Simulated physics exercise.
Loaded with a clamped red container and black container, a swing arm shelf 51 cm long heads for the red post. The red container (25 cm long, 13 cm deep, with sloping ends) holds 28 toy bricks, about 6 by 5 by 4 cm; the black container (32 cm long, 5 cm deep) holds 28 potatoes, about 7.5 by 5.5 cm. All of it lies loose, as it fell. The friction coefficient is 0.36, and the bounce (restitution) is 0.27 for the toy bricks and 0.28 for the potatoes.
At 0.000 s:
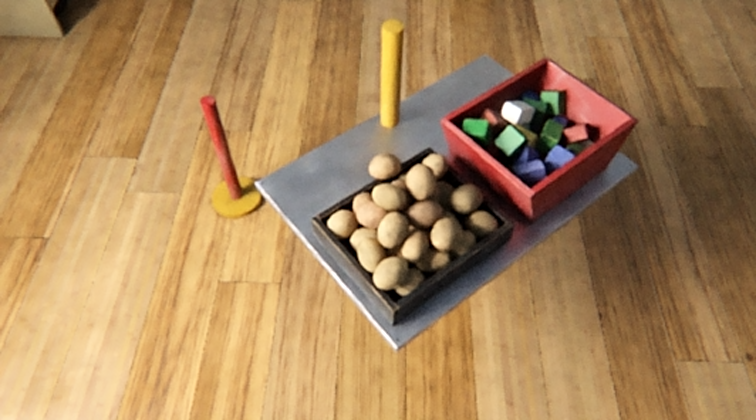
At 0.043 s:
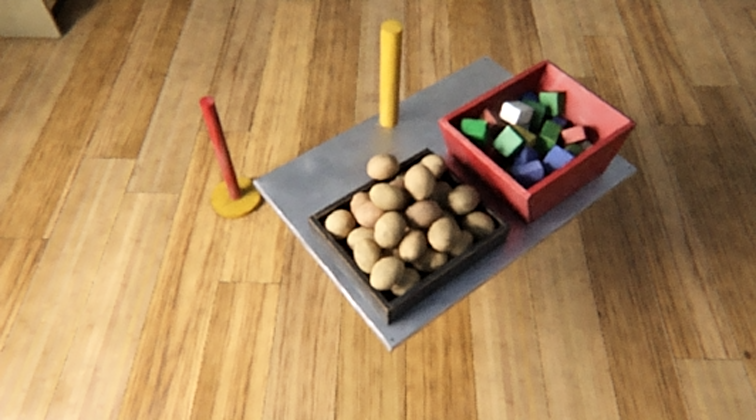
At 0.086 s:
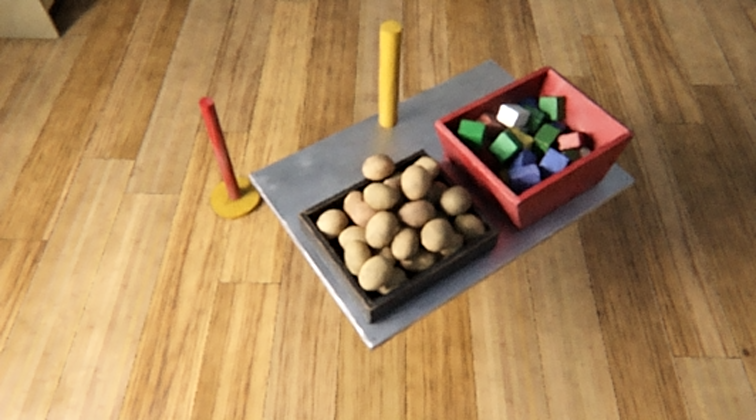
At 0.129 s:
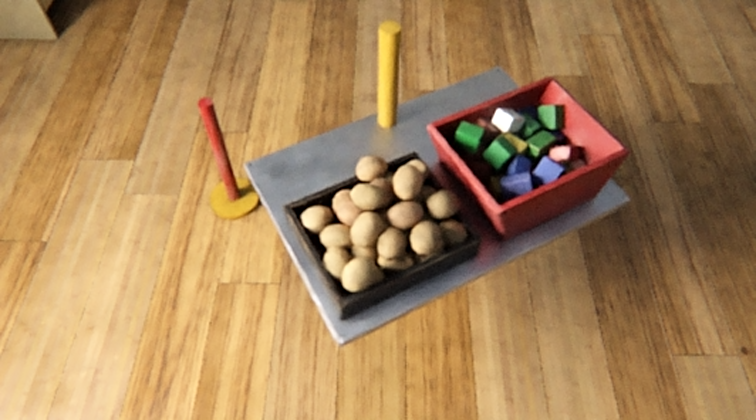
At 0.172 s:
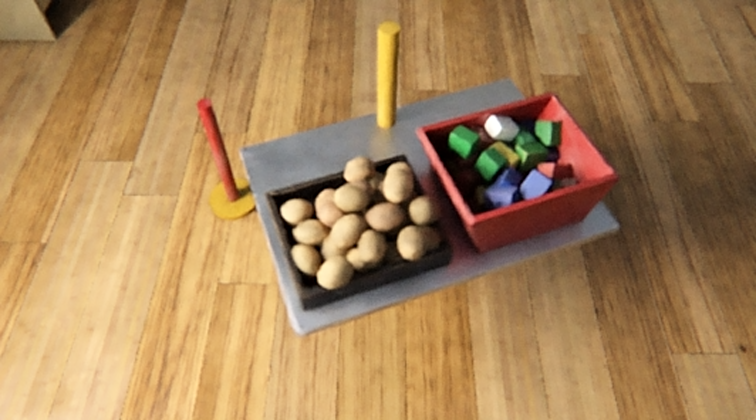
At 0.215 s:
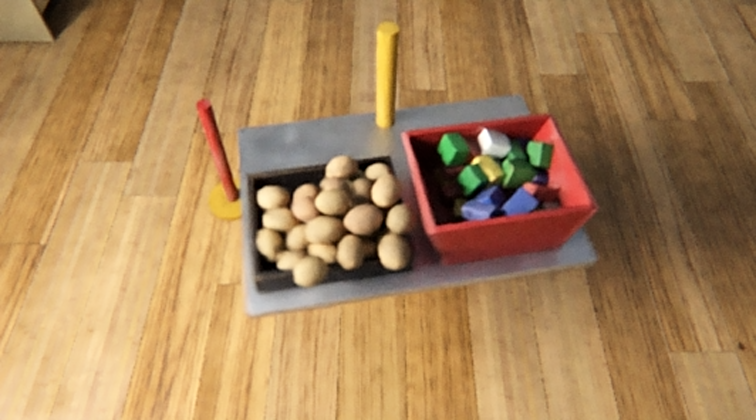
A grey shelf holding a box of potatoes and another of bricks swings clockwise, speeding up.
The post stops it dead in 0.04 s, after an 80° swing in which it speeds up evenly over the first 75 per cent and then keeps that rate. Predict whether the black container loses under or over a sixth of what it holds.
The black container loses over a sixth of what it holds.
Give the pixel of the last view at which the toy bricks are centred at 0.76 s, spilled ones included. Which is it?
Centre approx. at (343, 219).
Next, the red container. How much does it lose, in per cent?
Red container: 5%.
After 0.34 s, the shelf hits the red post.
After 0.42 s, the red container has all 28 and the black container is down by 8 of 28.
After 0.54 s, the red container is down by 1 of 28 and the black container is down by 10 of 28.
After 0.76 s, the red container is down by 2 of 28 and the black container is down by 13 of 28.
When it is over (at 1.19 s), the red container is down by 2 of 28 and the black container is down by 13 of 28. Asked share, 13 of 28, 46 per cent.
